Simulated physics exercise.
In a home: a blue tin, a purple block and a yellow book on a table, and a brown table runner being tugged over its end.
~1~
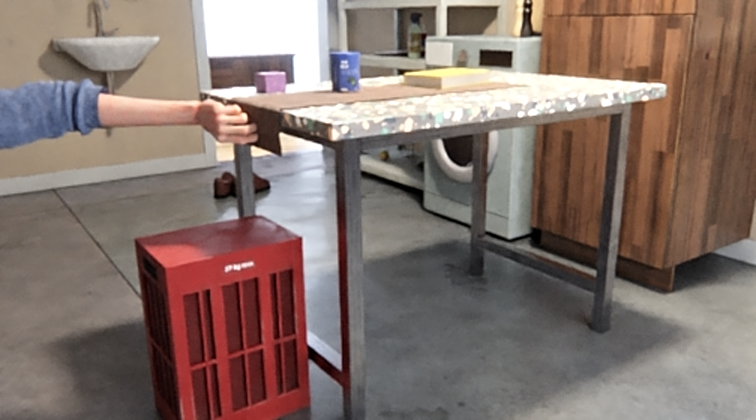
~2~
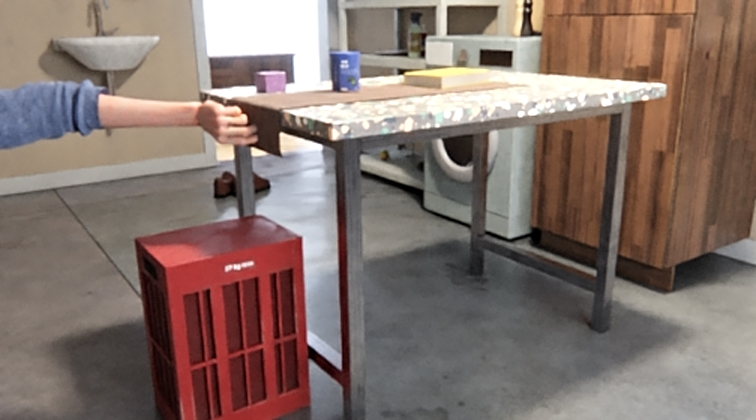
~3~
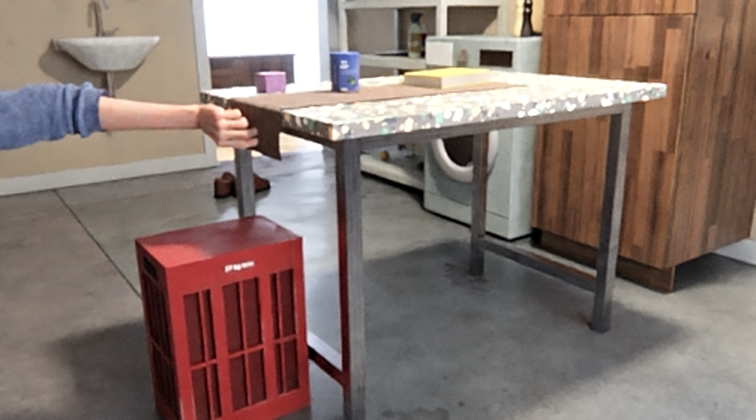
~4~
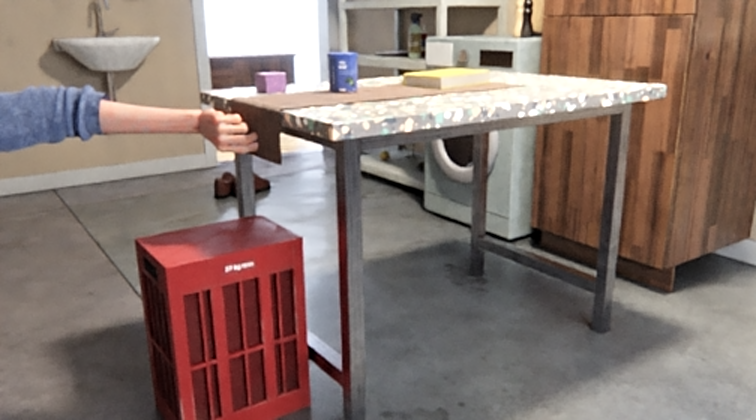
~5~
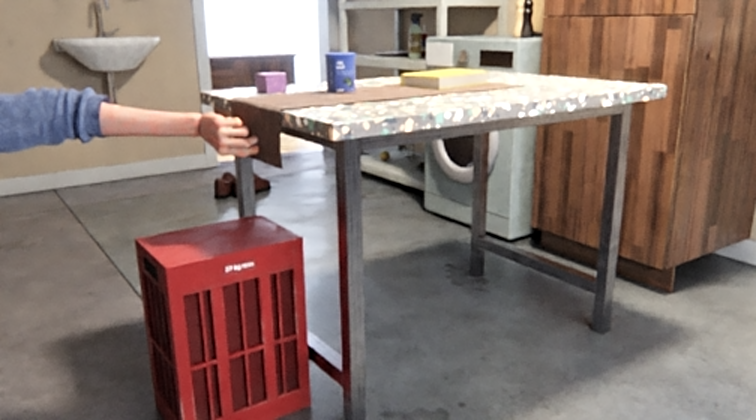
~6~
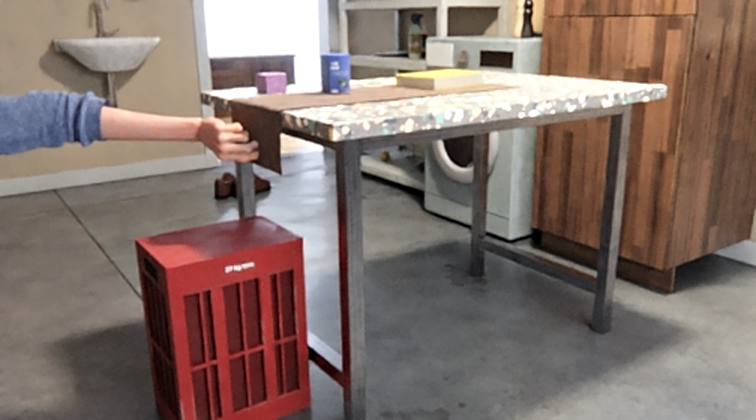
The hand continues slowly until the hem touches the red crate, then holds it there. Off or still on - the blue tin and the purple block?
Blue tin: Still on, purple block: Still on.
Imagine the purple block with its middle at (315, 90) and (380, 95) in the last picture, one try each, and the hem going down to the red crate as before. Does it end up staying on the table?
First case: Off; second case: Still on.
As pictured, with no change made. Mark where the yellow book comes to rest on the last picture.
Its centre ends up at (394, 83).
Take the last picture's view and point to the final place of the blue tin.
It ends up near (277, 78).
Then, 0.18 s past the final frame, hem going down; tin moved a little; block still.
Then, 0.50 s past the final frame, hem going down; tin carried along near (301, 76); block still.
Then, 0.82 s past the final frame, hem on the crate; tin carried along near (279, 78); block still.
When it is over, hem on the crate; tin carried along near (277, 78); block still. The blue tin keeps clear of the edge and the purple block stays on the table.
